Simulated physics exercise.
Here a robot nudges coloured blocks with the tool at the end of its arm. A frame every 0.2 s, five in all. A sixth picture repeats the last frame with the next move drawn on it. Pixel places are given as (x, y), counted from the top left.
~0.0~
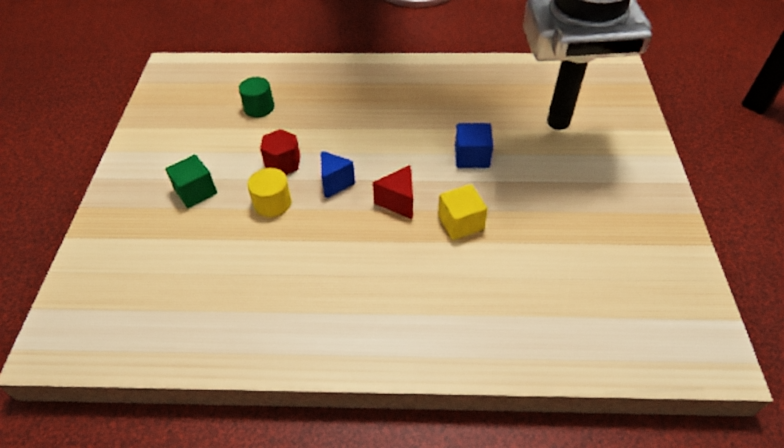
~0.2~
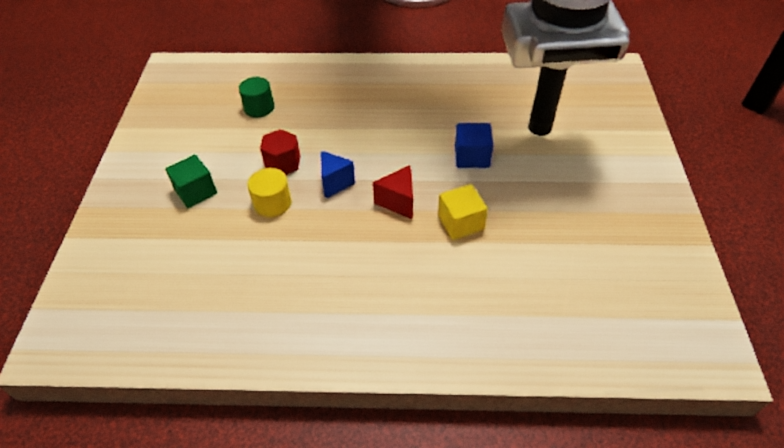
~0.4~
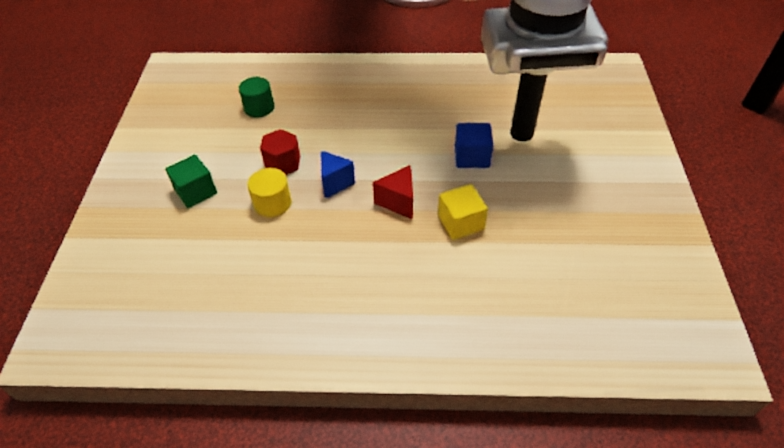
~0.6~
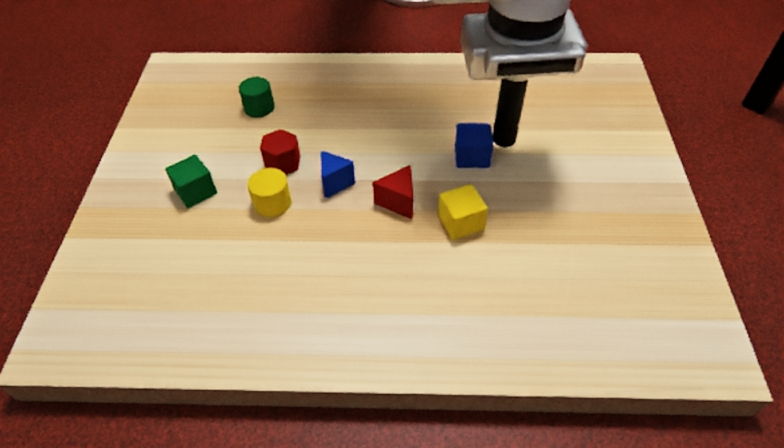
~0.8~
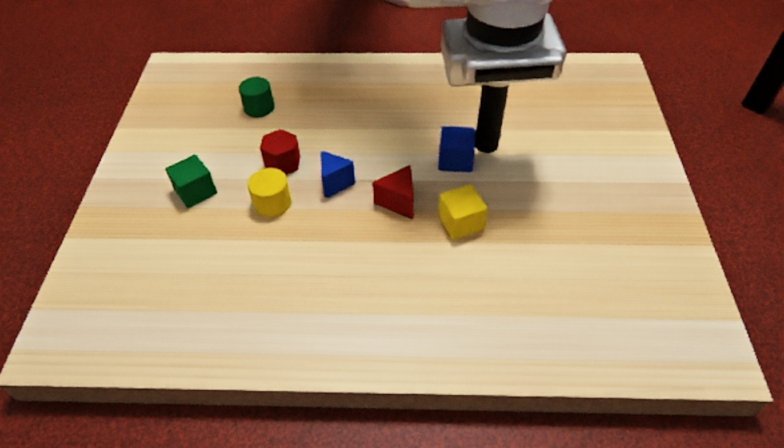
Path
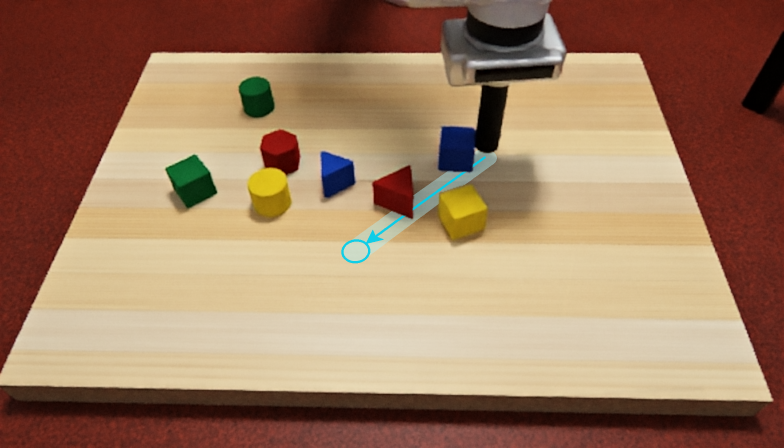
On a pale wooden board set over a red surface, coloured blocks lie scattered while a robot arm holds a dark rod near the right side. The rod moves left and slightly toward the viewer, reaches the blue square block, and nudges it a short way left, while the other blocks stay still.
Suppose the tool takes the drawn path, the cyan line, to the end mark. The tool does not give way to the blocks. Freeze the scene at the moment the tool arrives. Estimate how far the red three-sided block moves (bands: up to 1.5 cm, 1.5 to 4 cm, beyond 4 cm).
Offset: 1.5 to 4 cm.
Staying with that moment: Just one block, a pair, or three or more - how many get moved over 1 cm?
I'd say two blocks get moved.
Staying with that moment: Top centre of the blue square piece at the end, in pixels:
Final place: (434, 142).
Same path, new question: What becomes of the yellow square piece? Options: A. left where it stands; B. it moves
A: Left where it stands.
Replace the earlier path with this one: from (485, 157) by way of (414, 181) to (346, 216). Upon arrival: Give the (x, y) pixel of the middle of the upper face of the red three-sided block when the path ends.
It is going to be at (374, 206).
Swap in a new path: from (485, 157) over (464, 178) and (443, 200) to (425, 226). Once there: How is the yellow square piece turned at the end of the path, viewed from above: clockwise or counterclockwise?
Short answer: Counterclockwise.
The line goes straight from (485, 157) to (356, 251).
What follows on the original path. One third of the way, tool (445, 175); blue square piece (434, 142), turned 40° clockwise.
Two thirds of the way, tool (401, 207); red three-sided block (377, 187), turned 35° clockwise; blue square piece (434, 142), turned 40° clockwise.
At the end, tool (355, 240); red three-sided block (372, 188), turned 50° clockwise; blue square piece (434, 142), turned 40° clockwise; yellow square piece unmoved.
